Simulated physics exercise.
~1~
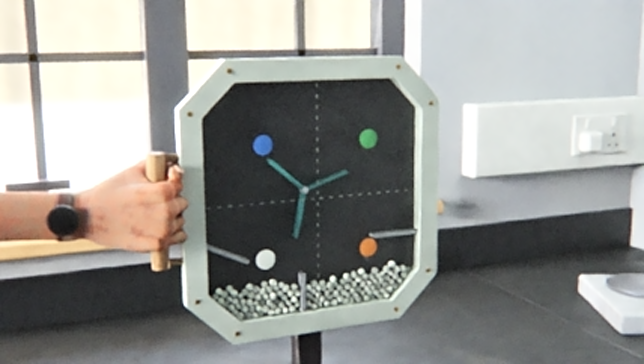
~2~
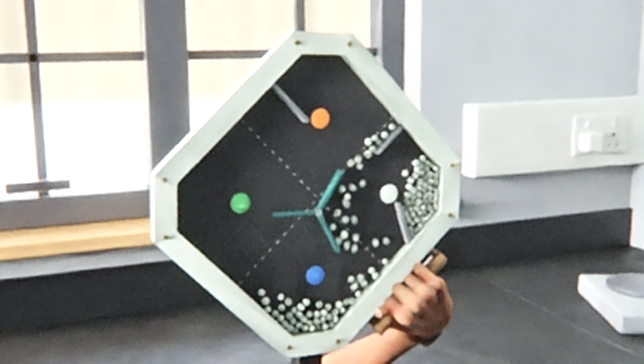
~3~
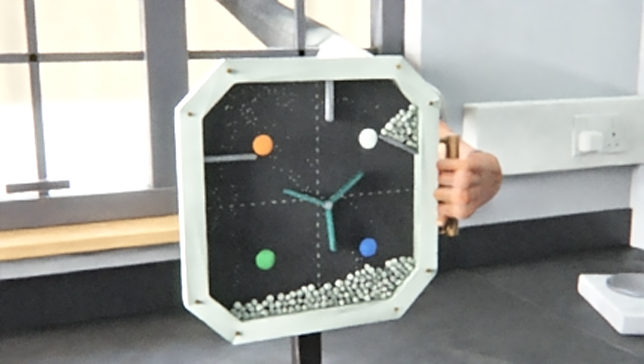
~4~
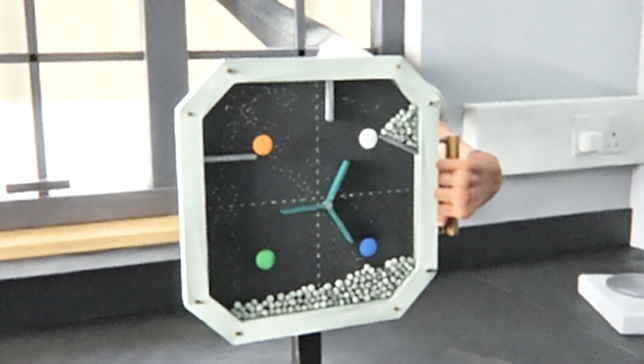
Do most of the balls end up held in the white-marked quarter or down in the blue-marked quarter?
Most of the balls end up in the blue-marked quarter at the lower right, with only a smaller group held on the ledge by the white sticker.
In this clip, a hand turns an upright eight-sided case of white balls anticlockwise until it is upside down, and the balls tumble past a three-armed spinner. Most settle along the bottom, heaped toward the blue sticker, while some stay caught on a ledge near the white one.
